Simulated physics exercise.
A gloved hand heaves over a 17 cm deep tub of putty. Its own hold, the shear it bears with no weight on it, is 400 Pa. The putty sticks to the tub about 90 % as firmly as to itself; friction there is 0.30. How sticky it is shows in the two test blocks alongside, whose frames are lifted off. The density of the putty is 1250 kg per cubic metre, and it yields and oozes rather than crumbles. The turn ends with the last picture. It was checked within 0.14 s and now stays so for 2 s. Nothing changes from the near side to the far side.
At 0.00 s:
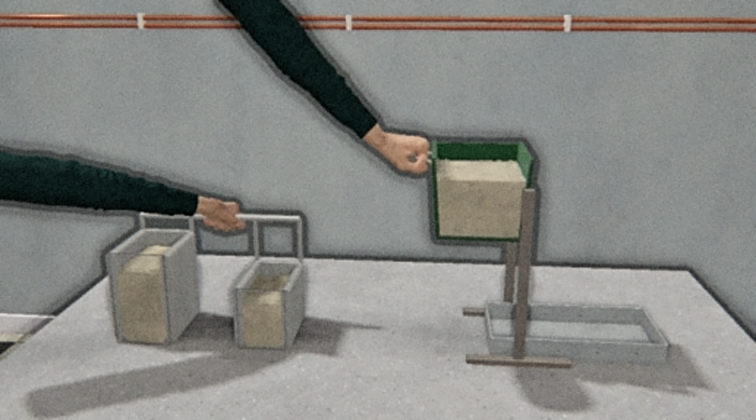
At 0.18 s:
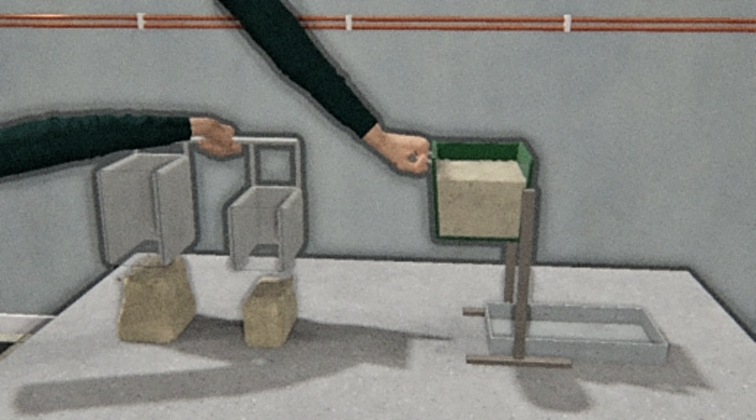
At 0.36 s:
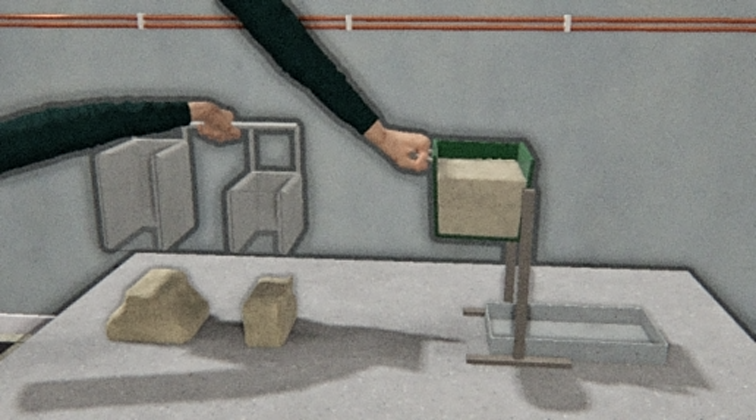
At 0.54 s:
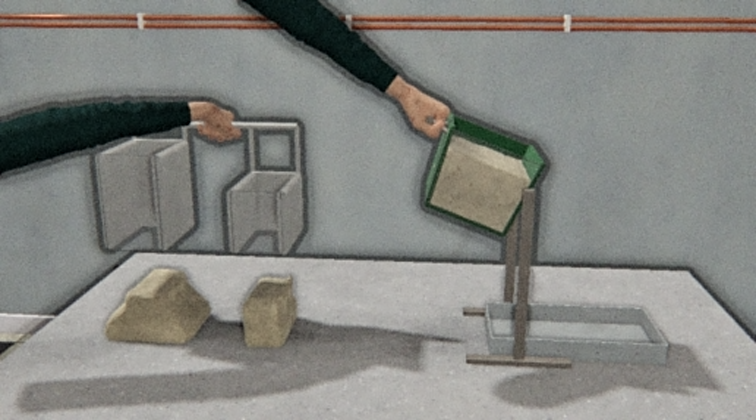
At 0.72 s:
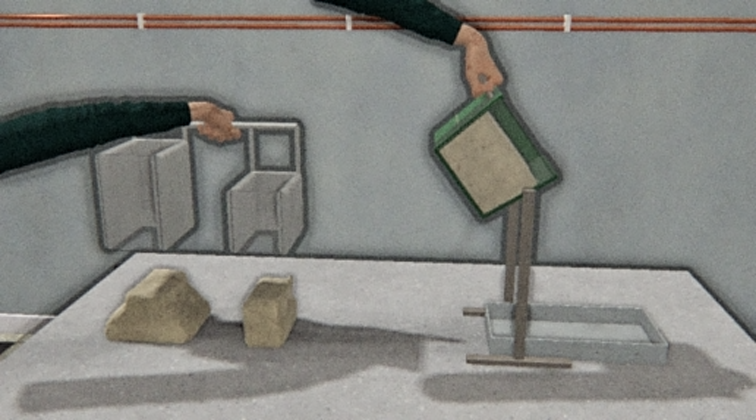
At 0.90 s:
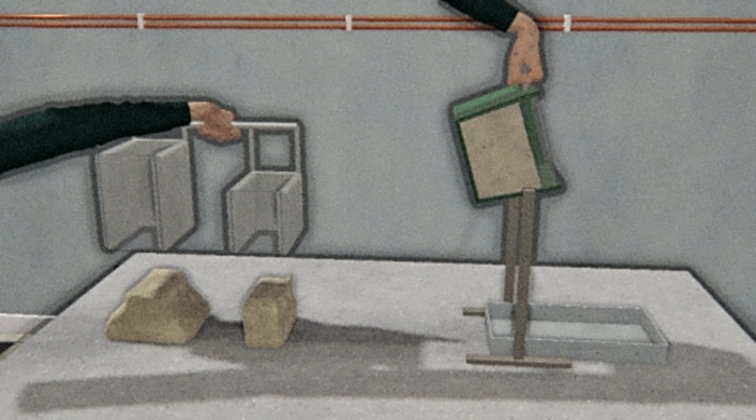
Two hands lifting grey moulds off tan putty blocks, the larger one slumping, then tilting a green putty-filled tub to the right.
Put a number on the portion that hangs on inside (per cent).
Close to 100 per cent.
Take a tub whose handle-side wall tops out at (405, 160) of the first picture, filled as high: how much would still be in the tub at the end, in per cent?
In that case some 65 per cent.
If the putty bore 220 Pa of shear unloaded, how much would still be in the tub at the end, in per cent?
It would be near 70 %.
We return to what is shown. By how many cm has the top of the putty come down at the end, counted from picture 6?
About 2 cm.
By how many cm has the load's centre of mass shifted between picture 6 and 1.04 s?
Some 0 cm.
After 1.04 s, the tub is at 74 degrees and holds 100 %.
After 1.21 s, the tub is at 74 degrees and holds 100 %.
After 1.38 s, the tub is at 74 degrees and holds 100 %.
After 1.55 s, the tub is at 74 degrees and holds 100 %.
After 2.90 s, the tub is at 74 degrees and holds 100 %.
